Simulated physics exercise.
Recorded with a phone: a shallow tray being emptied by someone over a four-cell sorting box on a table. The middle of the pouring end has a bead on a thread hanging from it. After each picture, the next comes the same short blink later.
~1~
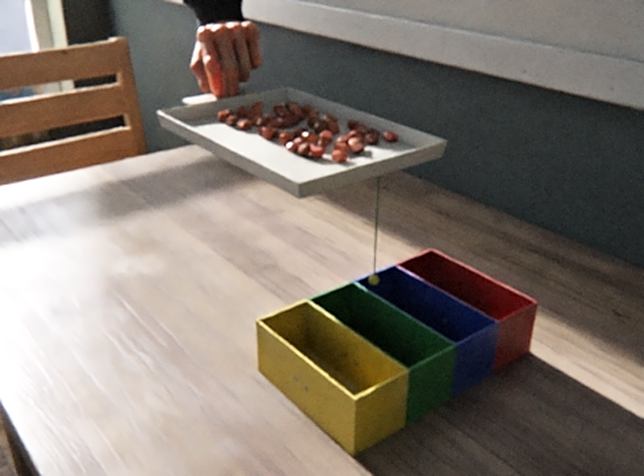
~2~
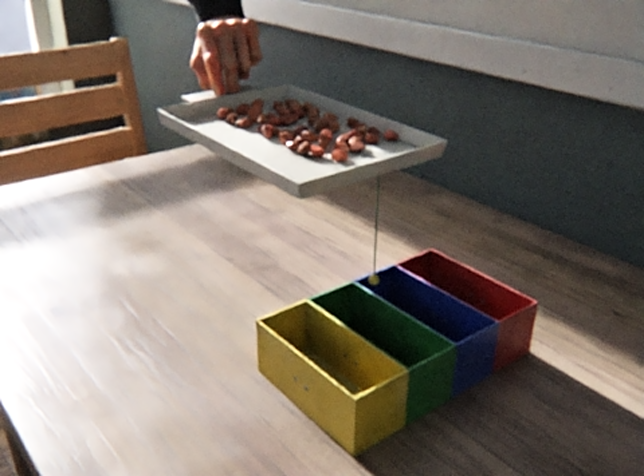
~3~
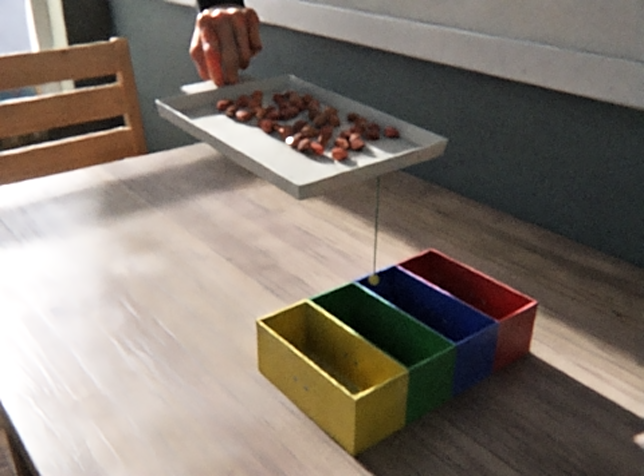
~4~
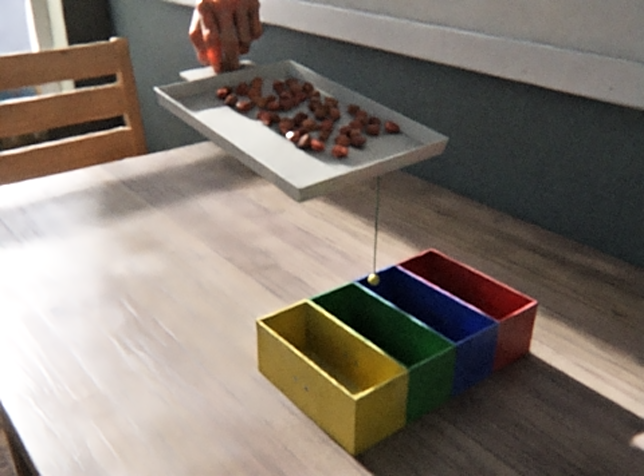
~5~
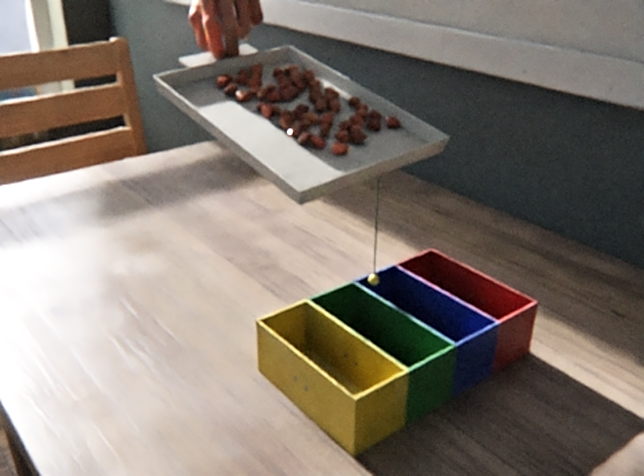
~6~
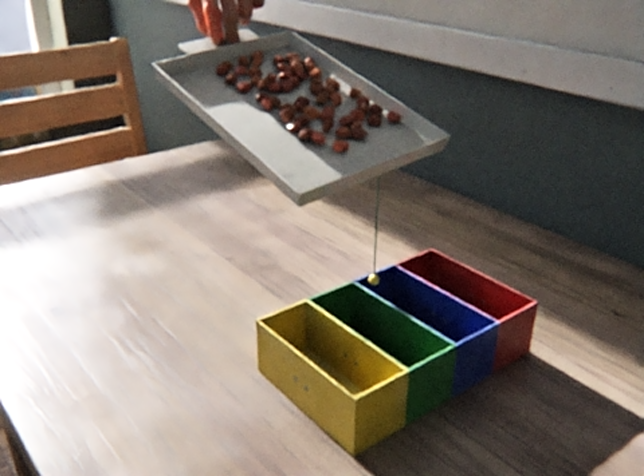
A hand raised the back of a shallow gray tray of reddish-brown chunks, steadily steepening its slant above a yellow, green, blue and red box, while a bead hung still on its thread.
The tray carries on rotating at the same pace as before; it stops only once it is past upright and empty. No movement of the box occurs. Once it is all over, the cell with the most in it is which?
It is the yellow cell that has the most.
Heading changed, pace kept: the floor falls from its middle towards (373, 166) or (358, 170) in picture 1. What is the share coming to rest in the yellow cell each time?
0 per cent, then 10 per cent.
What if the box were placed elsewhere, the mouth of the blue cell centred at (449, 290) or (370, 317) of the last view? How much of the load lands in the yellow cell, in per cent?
First position: Some 50 %; second position: Some 0 %.
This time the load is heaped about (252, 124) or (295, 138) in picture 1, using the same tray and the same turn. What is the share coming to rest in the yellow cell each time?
Around 70 in a hundred the first time, around 70 in a hundred the second.
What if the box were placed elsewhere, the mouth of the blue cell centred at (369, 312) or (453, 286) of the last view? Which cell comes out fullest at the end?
In the first case it's the green one, in the second it's the cell in yellow.
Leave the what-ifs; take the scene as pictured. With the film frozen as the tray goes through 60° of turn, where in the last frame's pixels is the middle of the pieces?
The middle of the pieces sits at roughly (332, 169).
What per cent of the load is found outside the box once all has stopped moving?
About 0 per cent.
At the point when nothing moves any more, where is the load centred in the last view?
Close to (340, 386), more or less.
Soon, tray tipped steeply; most on the tray; a small part falling or outside the box.
A while on, tray tipped right over; about a quarter on the tray; about half in the yellow cell; a small part in the green cell; about a quarter falling or outside the box.
Towards the end, tray tipped past a quarter turn; about two thirds in the yellow cell; about a quarter in the green cell; a small part in the blue cell; a stray few falling or outside the box.
Finally, tray tipped past a quarter turn; about two thirds in the yellow cell; about a quarter in the green cell; a small part in the blue cell; none in the red cell; a stray few outside the box.
